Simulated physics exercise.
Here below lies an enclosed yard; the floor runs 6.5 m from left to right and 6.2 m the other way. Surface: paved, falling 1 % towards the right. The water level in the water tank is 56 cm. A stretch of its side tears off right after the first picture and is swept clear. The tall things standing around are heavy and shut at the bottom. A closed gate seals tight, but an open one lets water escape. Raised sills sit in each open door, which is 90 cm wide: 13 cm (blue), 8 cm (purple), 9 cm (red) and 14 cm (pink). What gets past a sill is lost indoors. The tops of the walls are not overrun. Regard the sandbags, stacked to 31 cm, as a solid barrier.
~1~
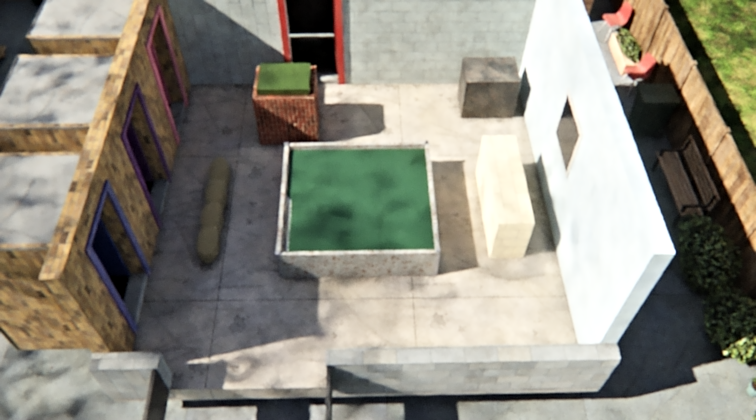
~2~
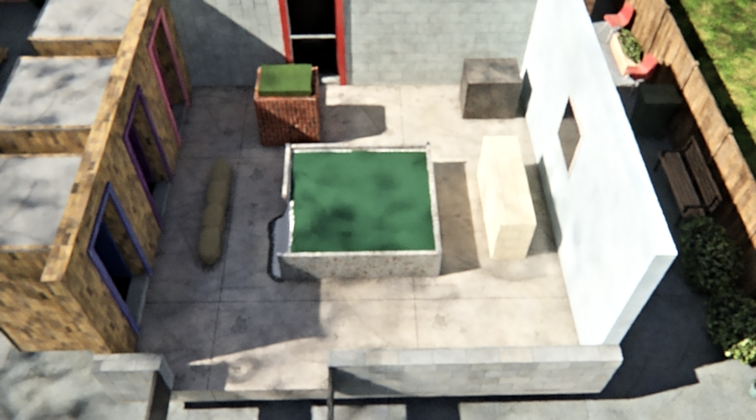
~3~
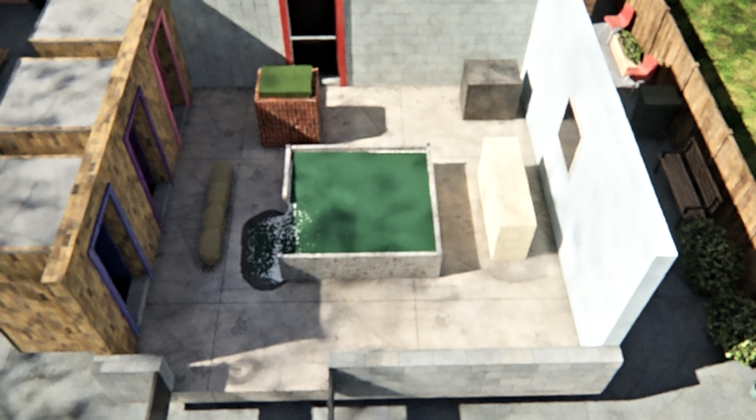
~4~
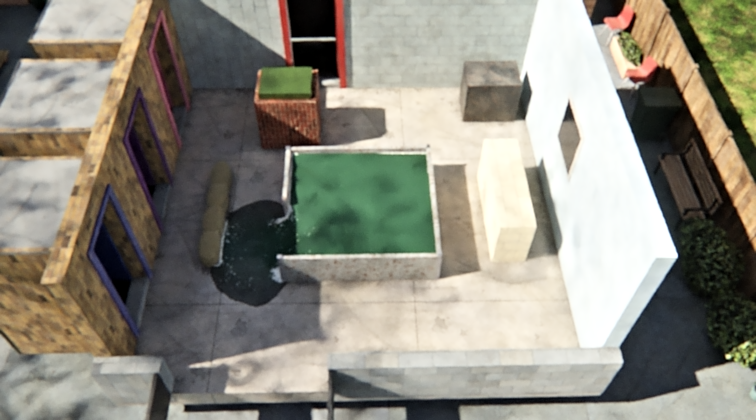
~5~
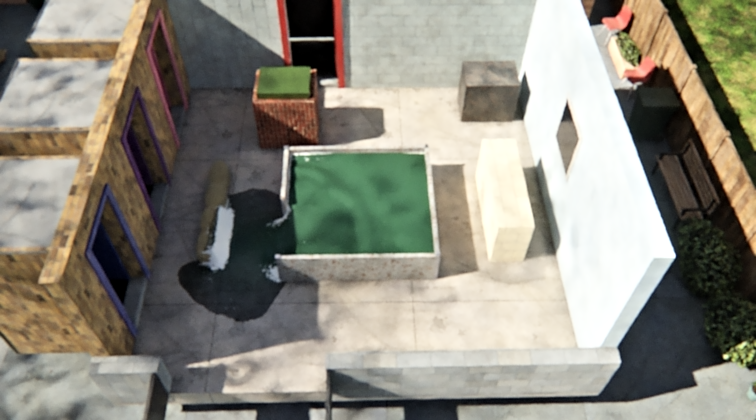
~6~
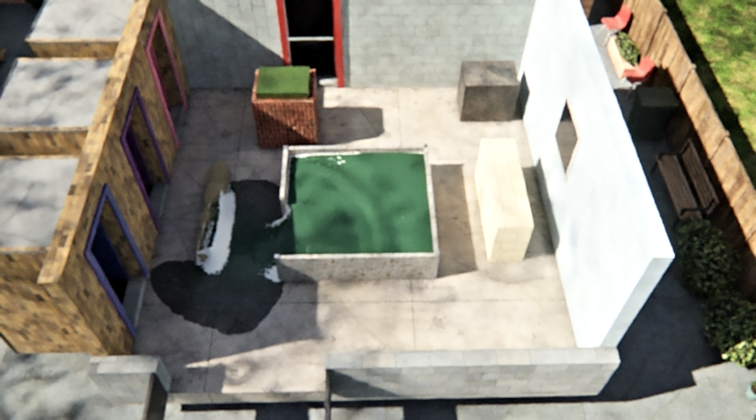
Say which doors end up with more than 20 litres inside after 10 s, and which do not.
Blue door more than 20 litres inside, purple door not more than 20 litres inside, red door not more than 20 litres inside, pink door not more than 20 litres inside.
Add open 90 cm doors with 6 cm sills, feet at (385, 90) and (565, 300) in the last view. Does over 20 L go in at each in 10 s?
Result in order - not enough, then not enough.
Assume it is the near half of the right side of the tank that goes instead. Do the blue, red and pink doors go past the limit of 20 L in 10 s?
Then blue does not exceed it, red does not exceed it, pink does not exceed it.
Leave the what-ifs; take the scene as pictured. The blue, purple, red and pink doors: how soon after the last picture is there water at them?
Doors: Blue 0.2 s / purple 1.3 s / red 2.0 s / pink 3.0 s.
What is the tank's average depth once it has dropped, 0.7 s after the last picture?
The average depth is around 44 cm.
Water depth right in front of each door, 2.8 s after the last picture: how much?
You'd see blue at 20 cm, purple at 4 cm, red at 3 cm and pink at 2 cm.
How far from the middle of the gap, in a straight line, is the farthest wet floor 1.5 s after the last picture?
I'd put it close to 4.0 m.
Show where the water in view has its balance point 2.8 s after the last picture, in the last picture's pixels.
Close to (302, 225) in the last picture.
Then, 0.7 s after the last picture water covers 20 % of the floor and is deepest (40 cm) near (222, 251); blue door 19 cm at the sill, 2 L in, purple door not reached, red door not reached, pink door not reached.
Then, 1.5 s after the last picture water covers 30 % of the floor and is deepest (39 cm) near (222, 251); blue door 23 cm at the sill, 25 L in, purple door 3 cm at the sill, 0 L in, red door not reached, pink door not reached.
Then, 2.8 s after the last picture water covers 45 % of the floor and is deepest (26 cm) near (222, 251); blue door 20 cm at the sill, 77 L in, purple door 4 cm at the sill, 0 L in, red door 3 cm at the sill, 0 L in, pink door not reached.
Then, 5.3 s after the last picture water covers 65 % of the floor and is deepest (18 cm) near (222, 251); blue door 14 cm at the sill, 103 L in, purple door 2 cm at the sill, 0 L in, red door 4 cm at the sill, 0 L in, pink door 7 cm at the sill, 0 L in.
Then, 9.3 s after the last picture water covers 70 % of the floor and is deepest (11 cm) near (222, 251); blue door 8 cm at the sill, 105 L in, purple door 7 cm at the sill, 0 L in, red door 5 cm at the sill, 0 L in, pink door 8 cm at the sill, 0 L in.
